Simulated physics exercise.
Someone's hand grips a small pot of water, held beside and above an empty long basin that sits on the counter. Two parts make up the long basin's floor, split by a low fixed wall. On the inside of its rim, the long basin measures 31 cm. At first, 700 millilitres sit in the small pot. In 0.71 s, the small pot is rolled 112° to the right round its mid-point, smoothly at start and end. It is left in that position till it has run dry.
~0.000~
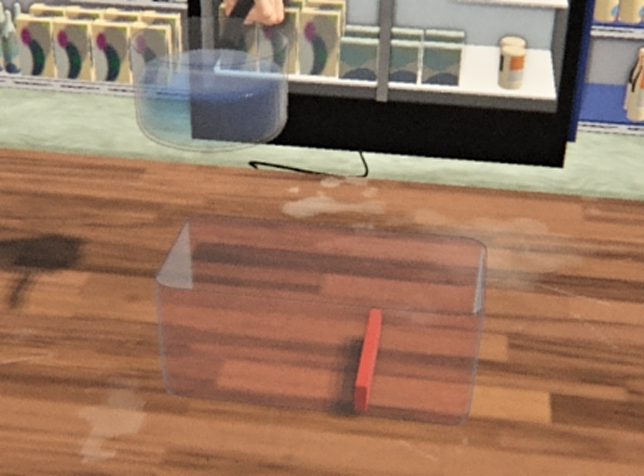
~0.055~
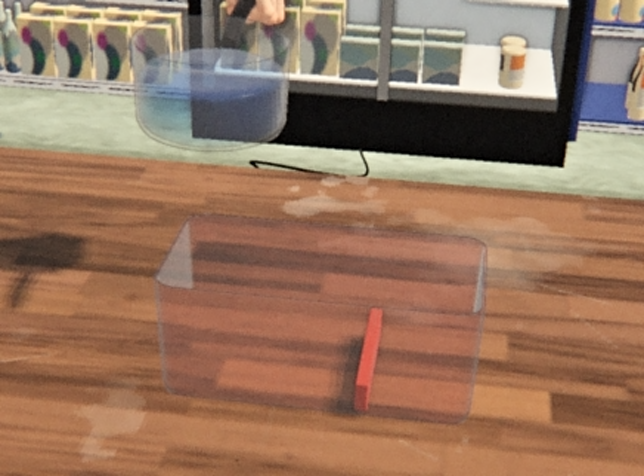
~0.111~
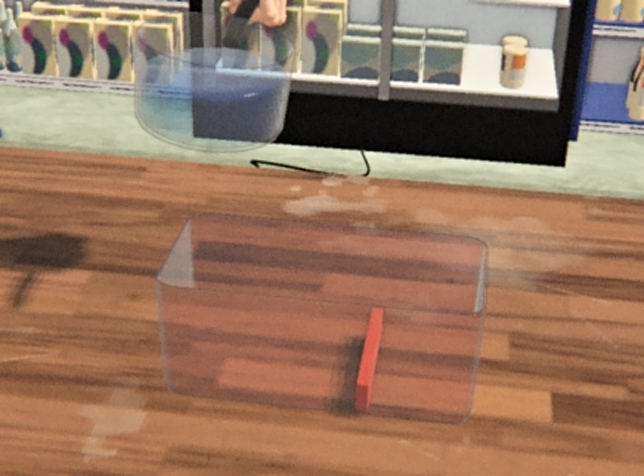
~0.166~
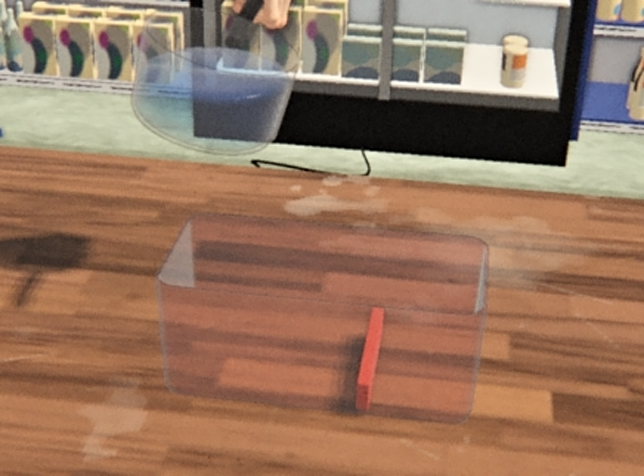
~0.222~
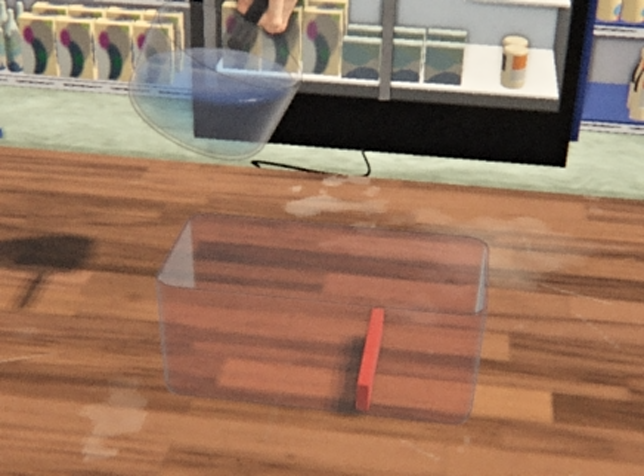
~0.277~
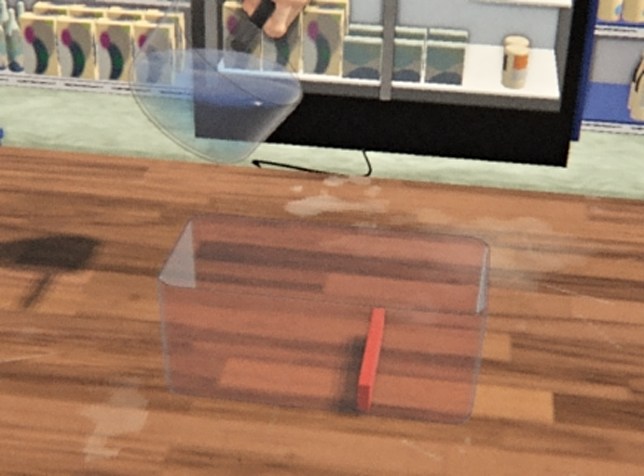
A clear pot of blue water tilts steadily to the right above an empty clear basin.
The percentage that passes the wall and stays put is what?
It is about 19 per cent.
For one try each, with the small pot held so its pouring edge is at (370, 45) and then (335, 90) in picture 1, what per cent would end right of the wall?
Respectively about 60 and 40 percent.
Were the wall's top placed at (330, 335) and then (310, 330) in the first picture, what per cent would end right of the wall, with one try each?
Some 60 in a hundred, then some 80 in a hundred.
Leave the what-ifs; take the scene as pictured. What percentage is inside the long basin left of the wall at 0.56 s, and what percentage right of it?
Around 18 percent on the left and 2 on the right.
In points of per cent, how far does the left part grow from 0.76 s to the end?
It comes to about 8 per cent.
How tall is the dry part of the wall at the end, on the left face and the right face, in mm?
Near 12 mm for the left and near 22 mm for the right.
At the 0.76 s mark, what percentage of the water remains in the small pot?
Close to 5 percent of the total.
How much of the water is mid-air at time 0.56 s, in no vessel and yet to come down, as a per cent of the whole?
It comes to roughly 50 per cent.
By 0.56 s the tilt is 100° and 30 per cent is still to pour, 18 is left of the wall and 2 right of it.
By 0.76 s the tilt is 112° and 5 per cent is still to pour, 69 is left of the wall and 15 right of it.
By 0.98 s the tilt is 112° and 0 per cent is still to pour, 77 is left of the wall and 18 right of it.
By 1.21 s the tilt is 112° and 0 per cent is still to pour, 77 is left of the wall and 19 right of it.
At rest 77 per cent lies left of the wall, 19 right of it and 4 outside.
